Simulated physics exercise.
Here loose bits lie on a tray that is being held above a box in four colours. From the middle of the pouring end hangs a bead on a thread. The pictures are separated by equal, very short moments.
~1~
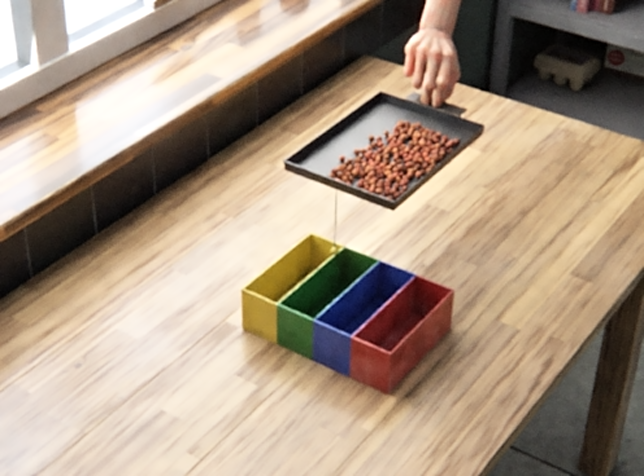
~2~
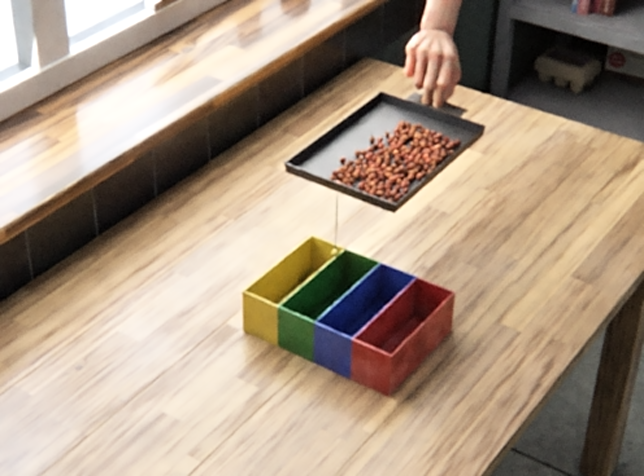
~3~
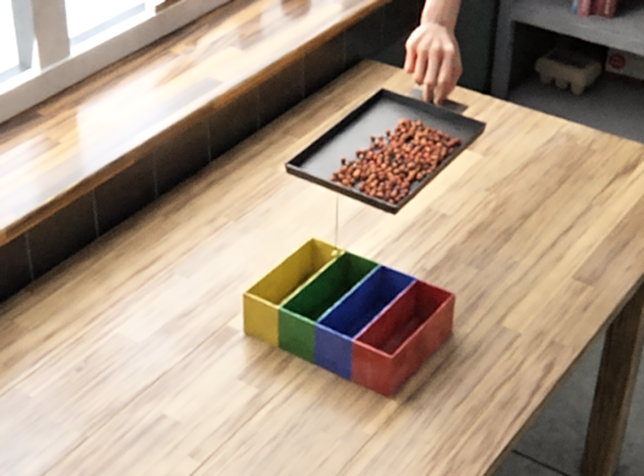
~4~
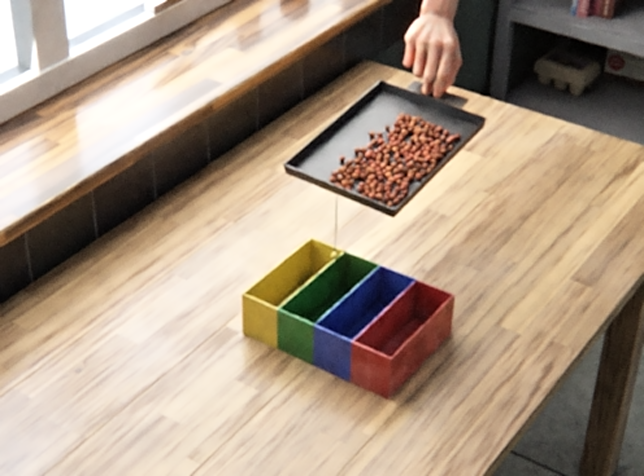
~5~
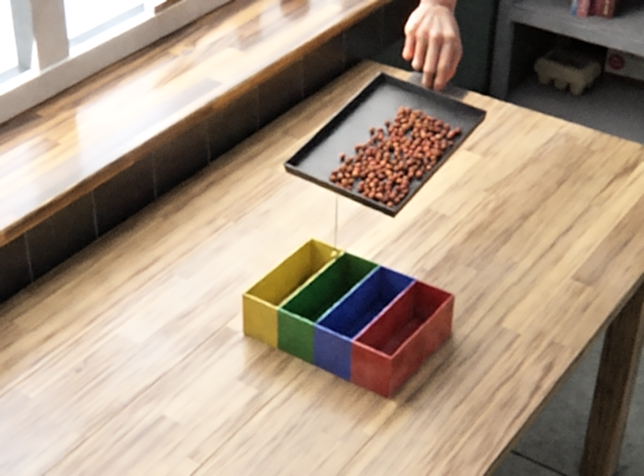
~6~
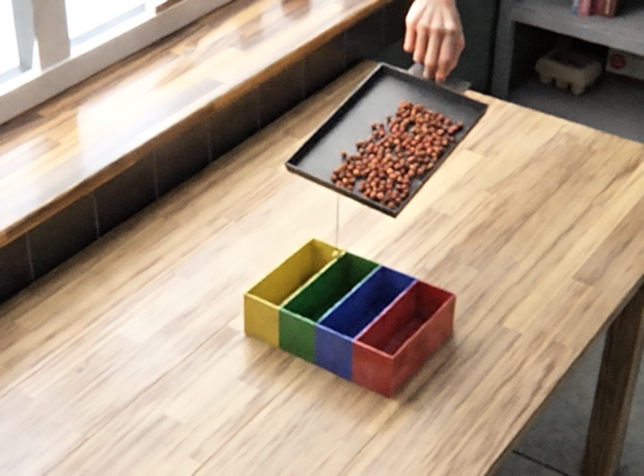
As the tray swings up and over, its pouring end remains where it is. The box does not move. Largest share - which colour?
Blue cell.
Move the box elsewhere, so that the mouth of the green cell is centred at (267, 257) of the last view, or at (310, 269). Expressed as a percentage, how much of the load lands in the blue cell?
First placement: 0 per cent; second placement: 40 per cent.
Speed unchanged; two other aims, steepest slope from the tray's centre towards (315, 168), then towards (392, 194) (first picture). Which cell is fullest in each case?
First: The cell in yellow, second: Blue.
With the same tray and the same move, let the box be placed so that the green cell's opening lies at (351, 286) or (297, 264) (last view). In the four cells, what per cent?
First try: Around 100 percent; second try: Around 100 percent.
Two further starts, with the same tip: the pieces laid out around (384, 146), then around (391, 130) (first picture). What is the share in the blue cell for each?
In order, 50 % then 50 %.
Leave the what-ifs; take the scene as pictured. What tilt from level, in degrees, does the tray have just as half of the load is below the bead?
Somewhere near 105°.
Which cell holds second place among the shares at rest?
Second place goes to the green cell.
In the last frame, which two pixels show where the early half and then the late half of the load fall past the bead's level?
Half one: (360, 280), half two: (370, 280).
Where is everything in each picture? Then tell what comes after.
In the first picture, corners of the pouring end at (285, 160) and (394, 201), level; middle of the load at (396, 159), clay pellets; bead on its thread at (335, 251); yellow cell at (260, 312); green cell at (295, 328); blue cell at (332, 345); red cell at (370, 362).
In the second picture, corners of the pouring end at (286, 162) and (395, 203), level; middle of the load at (397, 160).
In the third picture, corners of the pouring end at (286, 163) and (395, 206), tipped barely, lowest at the right corner; middle of the load at (397, 160).
In the fourth picture, corners of the pouring end at (285, 164) and (394, 208), tipped a little, lowest at the right corner; middle of the load at (397, 158).
In the fifth picture, corners of the pouring end at (285, 163) and (394, 209), tipped a little, lowest at the right corner; middle of the load at (397, 155).
In the sixth picture, corners of the pouring end at (286, 162) and (395, 211), tipped a little, lowest at the right corner; middle of the load at (398, 152); yellow cell at (261, 316); green cell at (297, 332); blue cell at (334, 349); red cell at (372, 366).
Soon, tray tipped steeply; all on the tray.
A while on, tray tipped right over; nearly all on the tray; a stray few falling or outside the box.
Towards the end, tray tipped past a quarter turn; about two thirds in the blue cell; about a third in the green cell; a stray few in the yellow cell; a stray few in the red cell.
Finally, tray tipped past a quarter turn; about two thirds in the blue cell; about a third in the green cell; a stray few in the yellow cell; a stray few in the red cell.
